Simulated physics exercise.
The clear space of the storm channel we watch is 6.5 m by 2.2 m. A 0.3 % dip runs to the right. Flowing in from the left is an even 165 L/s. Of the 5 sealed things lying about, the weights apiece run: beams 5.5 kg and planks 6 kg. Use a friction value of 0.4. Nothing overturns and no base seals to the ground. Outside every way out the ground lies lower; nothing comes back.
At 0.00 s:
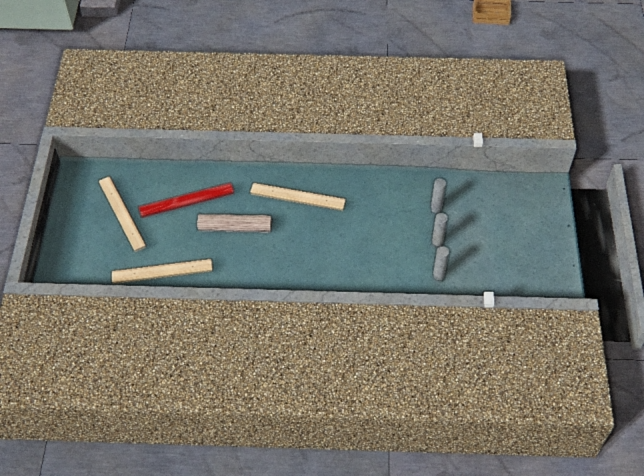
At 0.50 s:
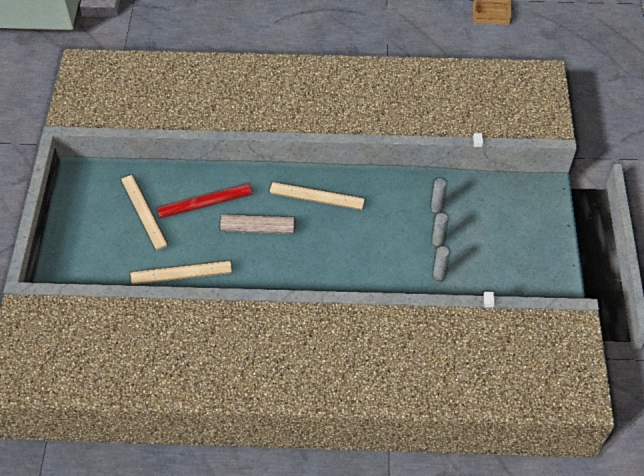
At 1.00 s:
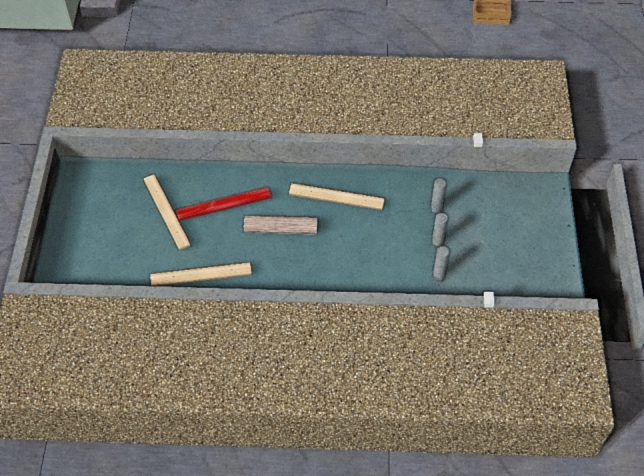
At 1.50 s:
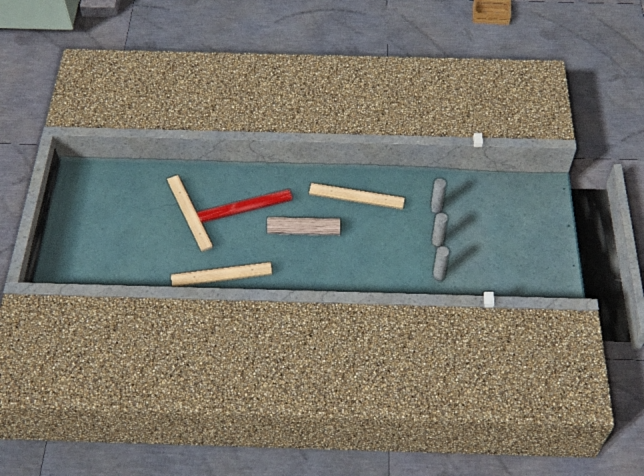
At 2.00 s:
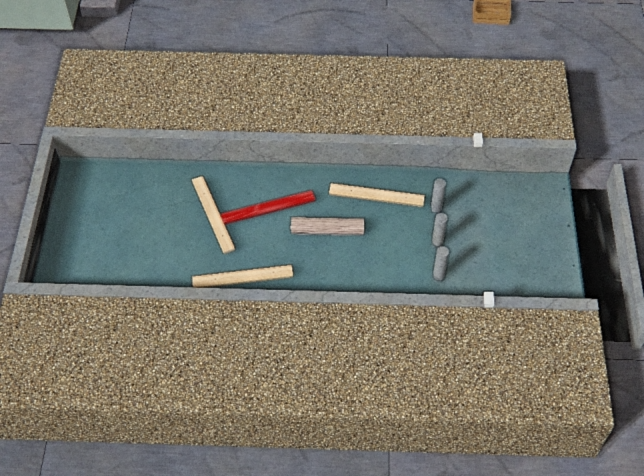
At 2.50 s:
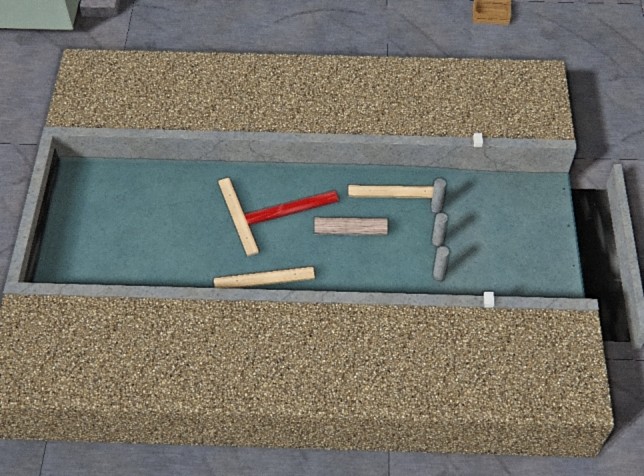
In a storm channel between gravelly banks, a red plank and four paler pieces of wood drifted steadily rightward on shallow water, and the upper pale one came up against one of three grey posts.
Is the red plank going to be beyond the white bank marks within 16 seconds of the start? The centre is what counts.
The red plank clears the marks.
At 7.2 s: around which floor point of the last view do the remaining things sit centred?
Mean position approx. (501, 253).
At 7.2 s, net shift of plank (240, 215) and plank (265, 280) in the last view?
Going in order, that's 400 cm then 500 cm.
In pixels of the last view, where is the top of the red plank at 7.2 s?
At about (520, 203).
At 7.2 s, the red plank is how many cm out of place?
Displacement near 400 cm.
After 3.5 s the red plank is near (341, 210), 2.0 m from its start, afloat; 0 of 5 are over the mark; 5 afloat.
After 7.2 s the red plank is near (520, 203), 4.2 m from its start, afloat; 4 of 5 are over the mark; 3 afloat.
After 12.0 s the red plank has gone out; 4 of 5 are over the mark; 1 afloat.
After 16.0 s the red plank has gone out; 4 of 5 are over the mark; 1 afloat.
